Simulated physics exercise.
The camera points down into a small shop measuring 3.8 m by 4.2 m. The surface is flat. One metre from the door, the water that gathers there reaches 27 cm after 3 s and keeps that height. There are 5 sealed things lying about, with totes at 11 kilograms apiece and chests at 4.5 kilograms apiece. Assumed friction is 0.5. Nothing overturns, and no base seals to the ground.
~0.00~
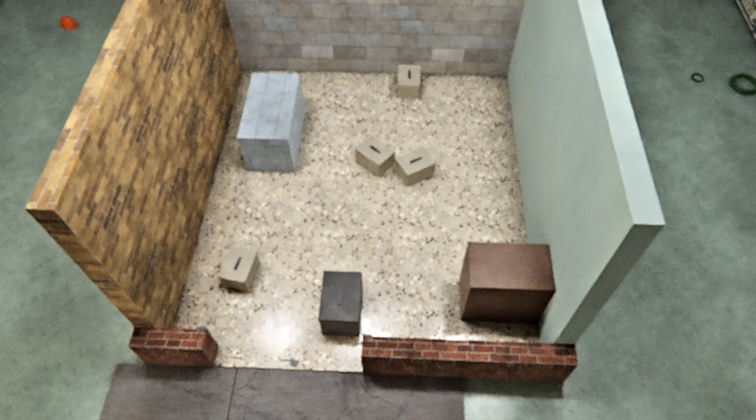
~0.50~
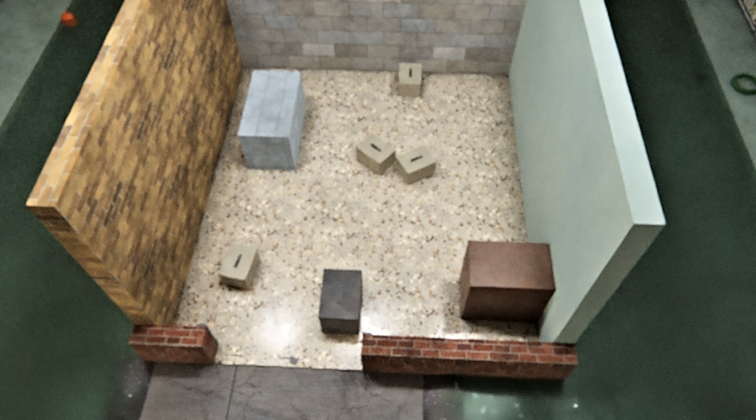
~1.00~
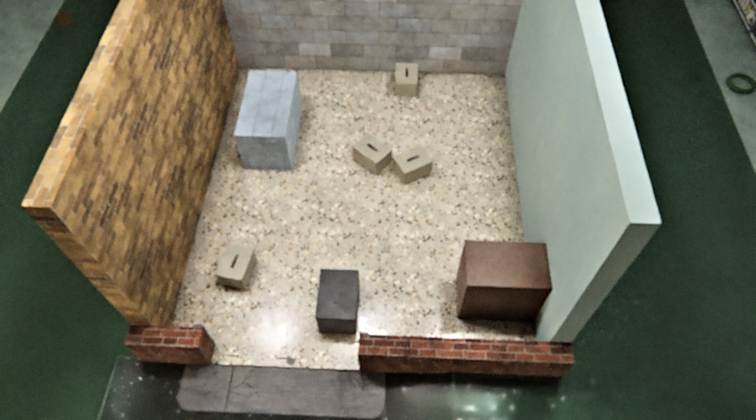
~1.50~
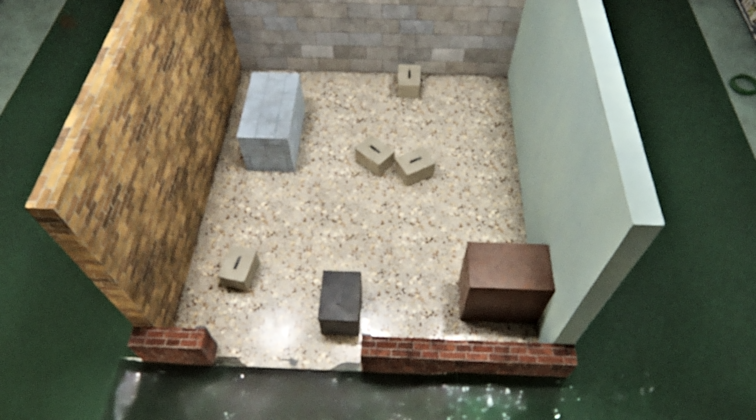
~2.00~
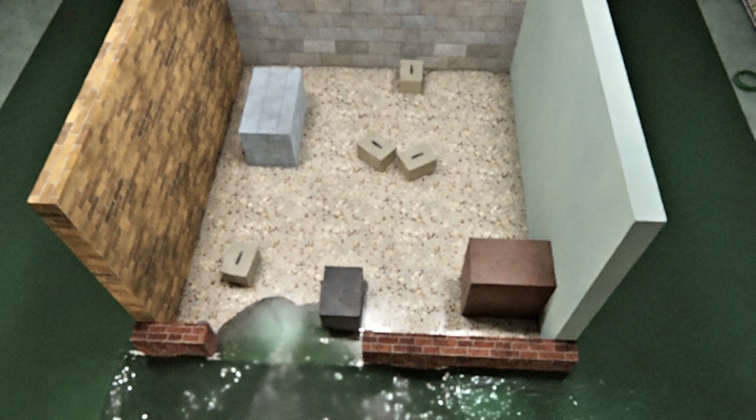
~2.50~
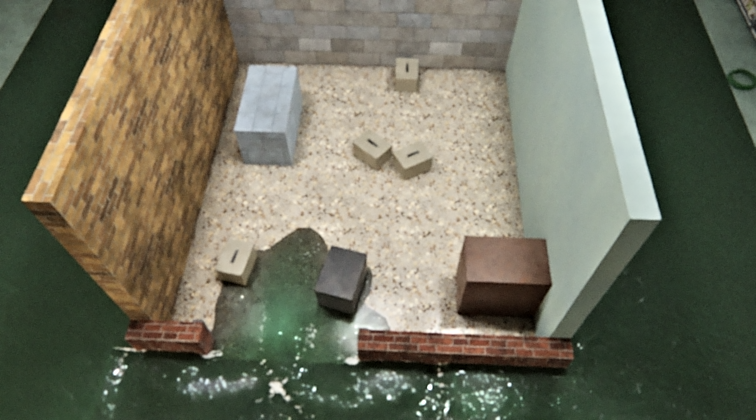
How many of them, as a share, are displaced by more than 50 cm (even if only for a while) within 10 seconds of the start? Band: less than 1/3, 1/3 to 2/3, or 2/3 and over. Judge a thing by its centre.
Band: 2/3 and over.
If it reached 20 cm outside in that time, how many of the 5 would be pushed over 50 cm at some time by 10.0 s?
Under that setup the answer is 3.
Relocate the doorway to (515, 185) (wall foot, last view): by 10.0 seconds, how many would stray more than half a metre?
Then 5.
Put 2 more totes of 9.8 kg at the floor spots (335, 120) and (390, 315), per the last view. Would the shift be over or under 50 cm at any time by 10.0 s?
Well, the first one tops the mark, and the second stays inside the mark.
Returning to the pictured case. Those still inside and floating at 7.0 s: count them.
At that time the total is 5.
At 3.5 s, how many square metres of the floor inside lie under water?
Roughly 5.5 m2.
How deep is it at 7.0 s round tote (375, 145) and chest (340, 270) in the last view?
About 19 and 18 cm.
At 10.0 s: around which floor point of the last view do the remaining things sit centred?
The centre sits near (446, 199).
After 3.5 s 1 of 5 are over 50 cm from their spots; 0 afloat.
After 4.5 s 3 of 5 are over 50 cm from their spots; 0 afloat.
After 7.0 s 5 of 5 are over 50 cm from their spots; 5 afloat.
After 10.0 s 5 of 5 are over 50 cm from their spots, and 5 have been at some point; 5 afloat.
